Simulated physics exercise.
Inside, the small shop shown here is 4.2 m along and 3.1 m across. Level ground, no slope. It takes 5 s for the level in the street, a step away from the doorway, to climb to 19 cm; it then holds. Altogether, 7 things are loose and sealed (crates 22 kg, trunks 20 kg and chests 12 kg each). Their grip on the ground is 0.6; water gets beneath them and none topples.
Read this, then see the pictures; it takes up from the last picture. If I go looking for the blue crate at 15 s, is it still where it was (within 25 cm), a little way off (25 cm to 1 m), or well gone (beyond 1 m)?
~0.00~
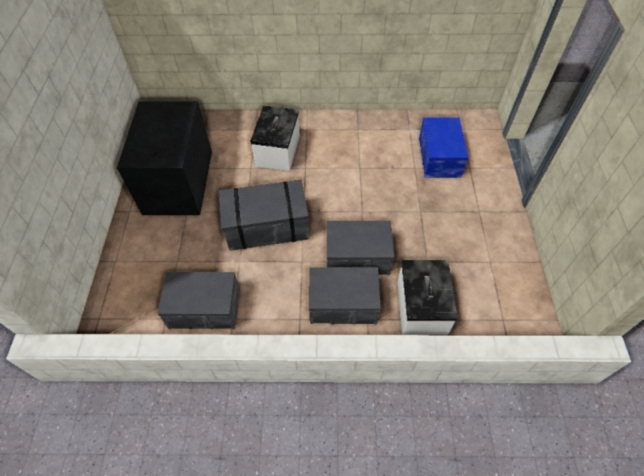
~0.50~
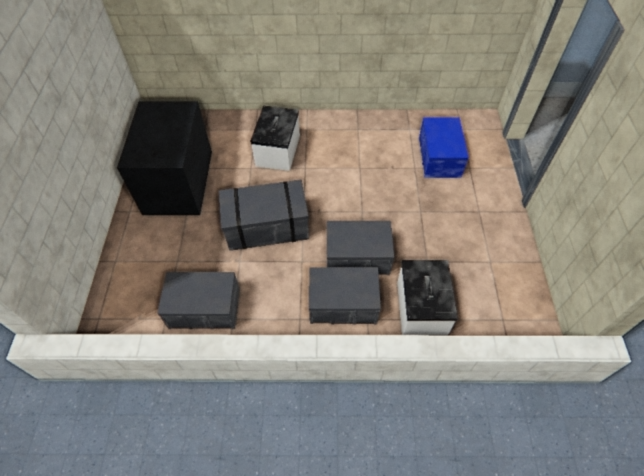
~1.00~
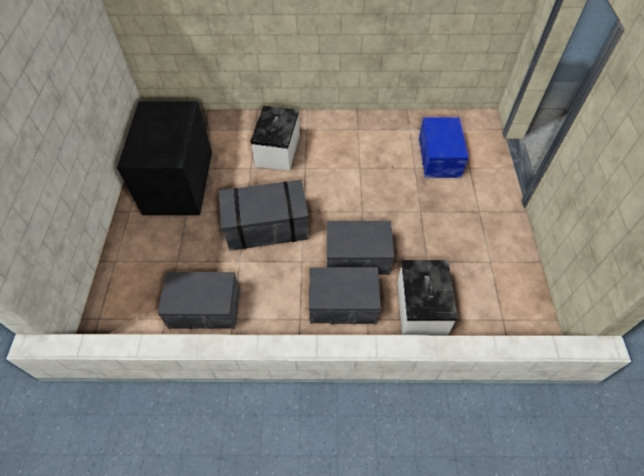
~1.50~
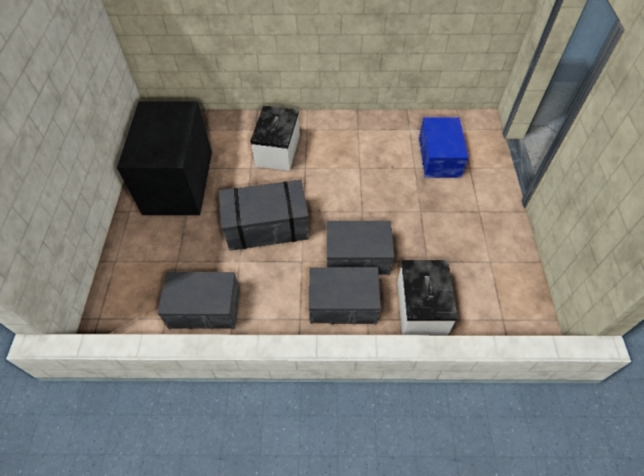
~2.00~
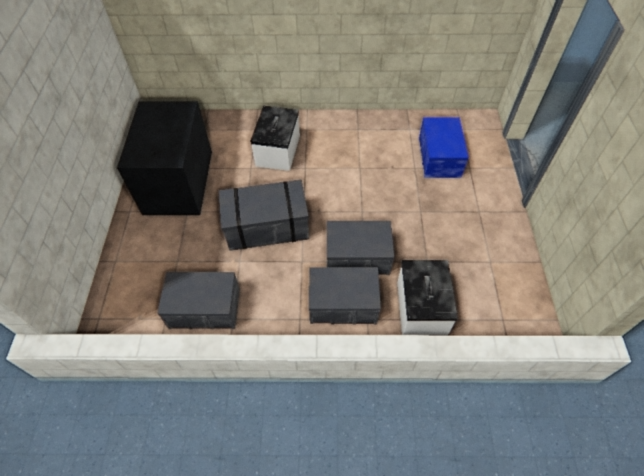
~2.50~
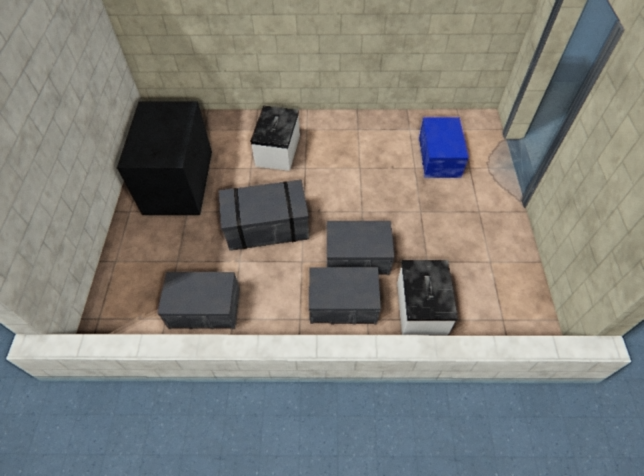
It is well gone.
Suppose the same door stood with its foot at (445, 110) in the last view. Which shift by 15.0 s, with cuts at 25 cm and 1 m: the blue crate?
With that change, the blue crate travels a long distance.
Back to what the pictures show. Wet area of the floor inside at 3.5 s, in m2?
Near 1.0 m2 in all.
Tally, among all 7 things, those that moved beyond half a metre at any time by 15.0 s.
Count: 6.
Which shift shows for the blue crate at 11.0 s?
Displacement near 200 cm.
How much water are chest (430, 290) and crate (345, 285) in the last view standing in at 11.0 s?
Some 5 cm at the first, some 6 cm at the second.
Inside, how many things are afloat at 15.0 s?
At that time the total is 6.
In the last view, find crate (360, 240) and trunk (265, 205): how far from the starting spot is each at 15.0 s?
Respectively 10 and 100 cm.
After 3.5 s the blue crate is near (445, 137), 0.0 m from its start, aground; 0 afloat.
After 6.8 s the blue crate is near (404, 136), 0.4 m from its start, aground; 1 afloat.
After 11.0 s the blue crate is near (259, 149), 2.0 m from its start, afloat; 2 afloat.
After 15.0 s the blue crate is near (257, 256), 2.4 m from its start, afloat; 6 afloat.
